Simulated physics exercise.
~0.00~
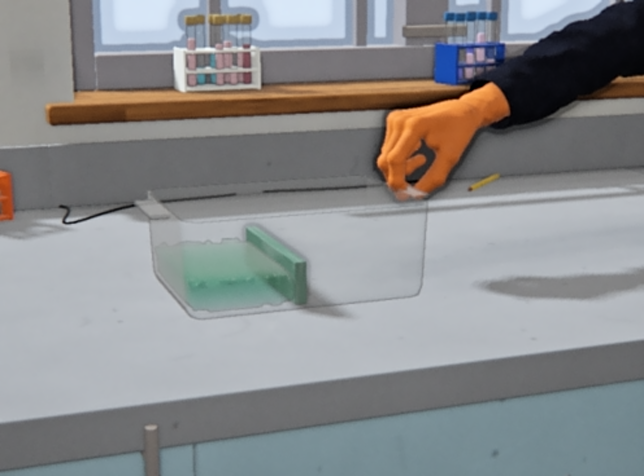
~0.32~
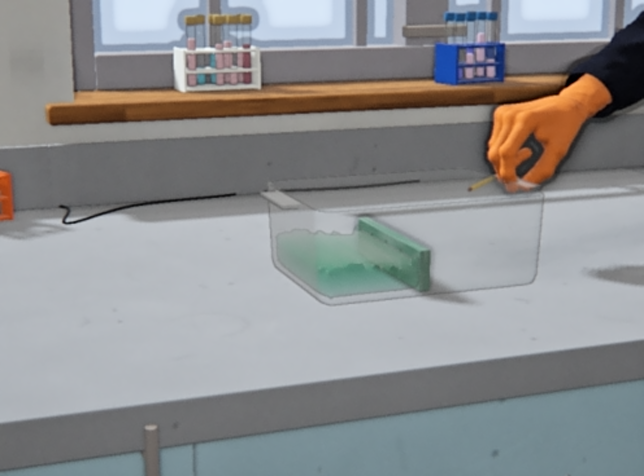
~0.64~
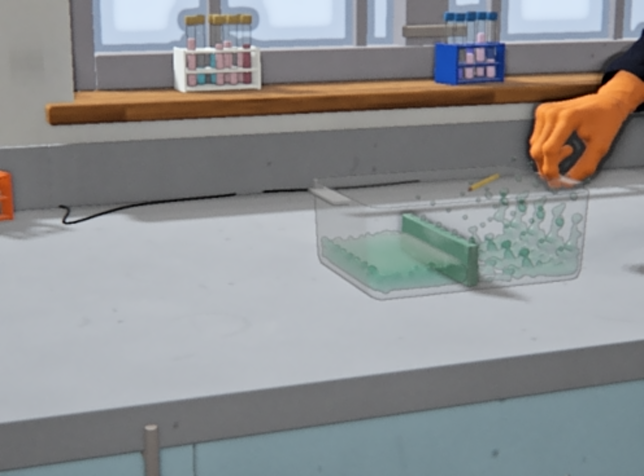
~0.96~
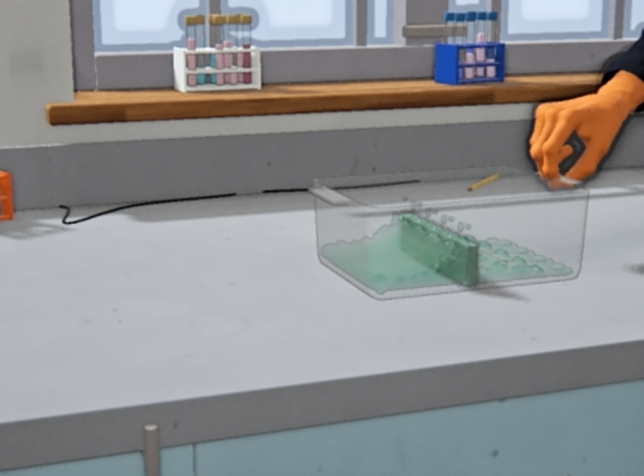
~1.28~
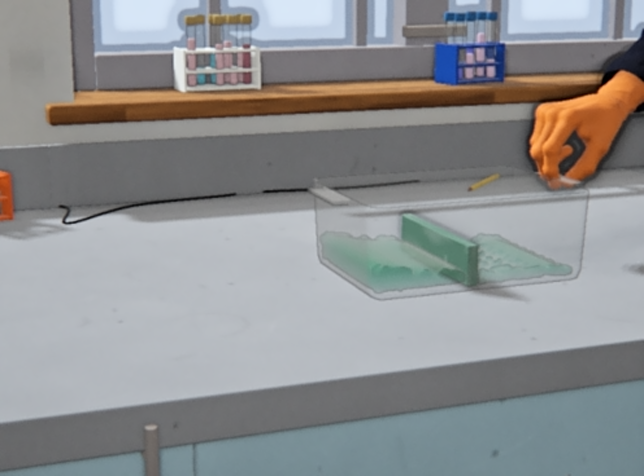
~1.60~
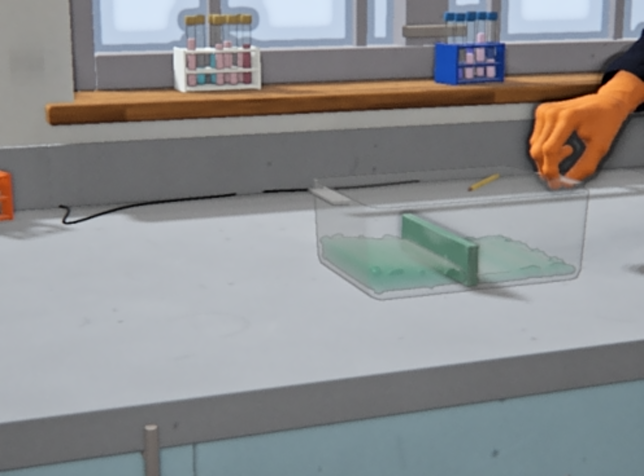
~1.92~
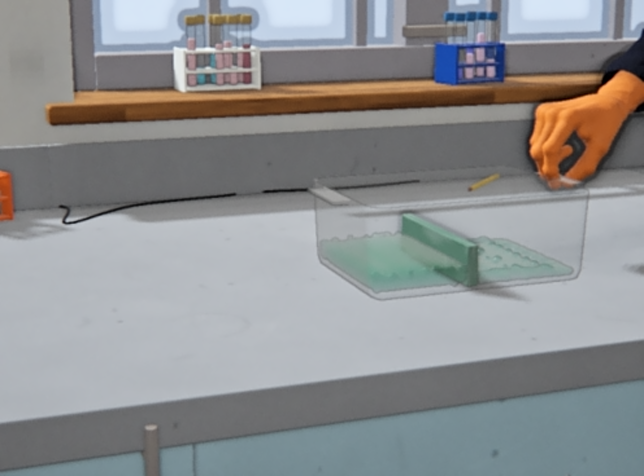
On a lab bench, an orange-gloved hand draws a clear, divided box rightwards and stops, as greenish liquid from the left side splashes over the low divider into the empty right side, then settles, leaving shallow liquid in both parts while the hand stays at the rim.
